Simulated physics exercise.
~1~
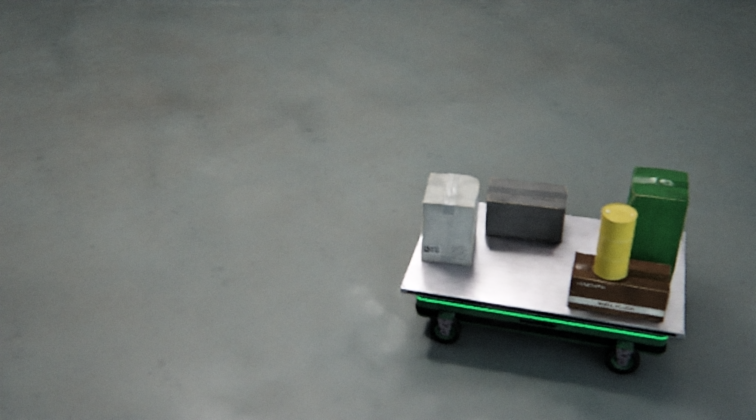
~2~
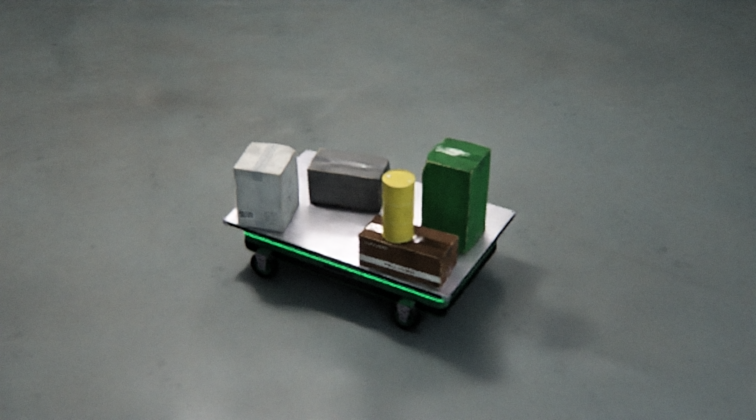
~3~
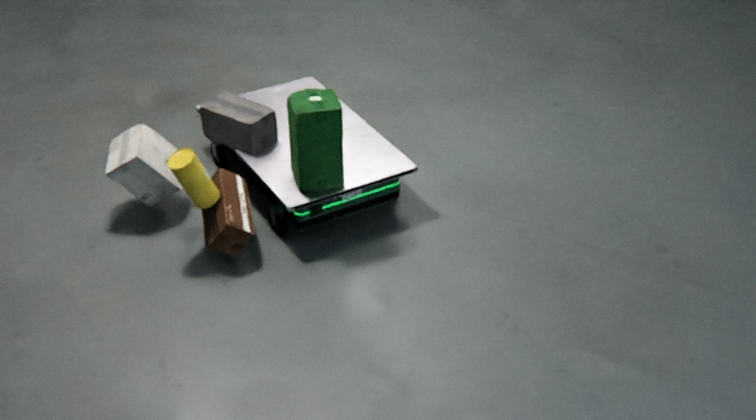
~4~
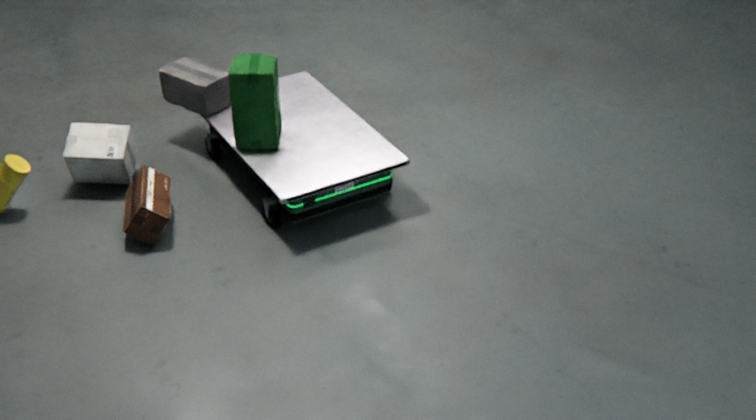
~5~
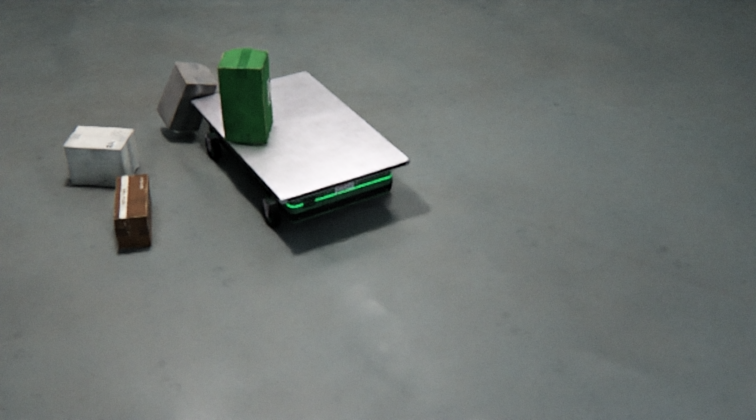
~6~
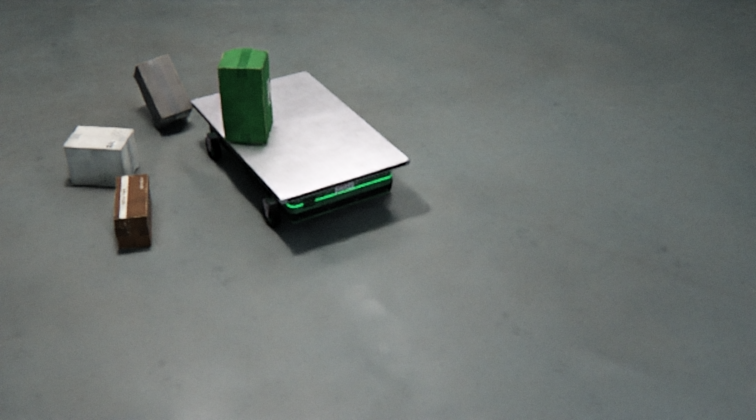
Boxes and a yellow canister slid off a flat wheeled cart as it rolled left and turned, the brown box, white box and canister going first. The grey box tipped off the edge last, leaving only the green box upright on the stopped cart.
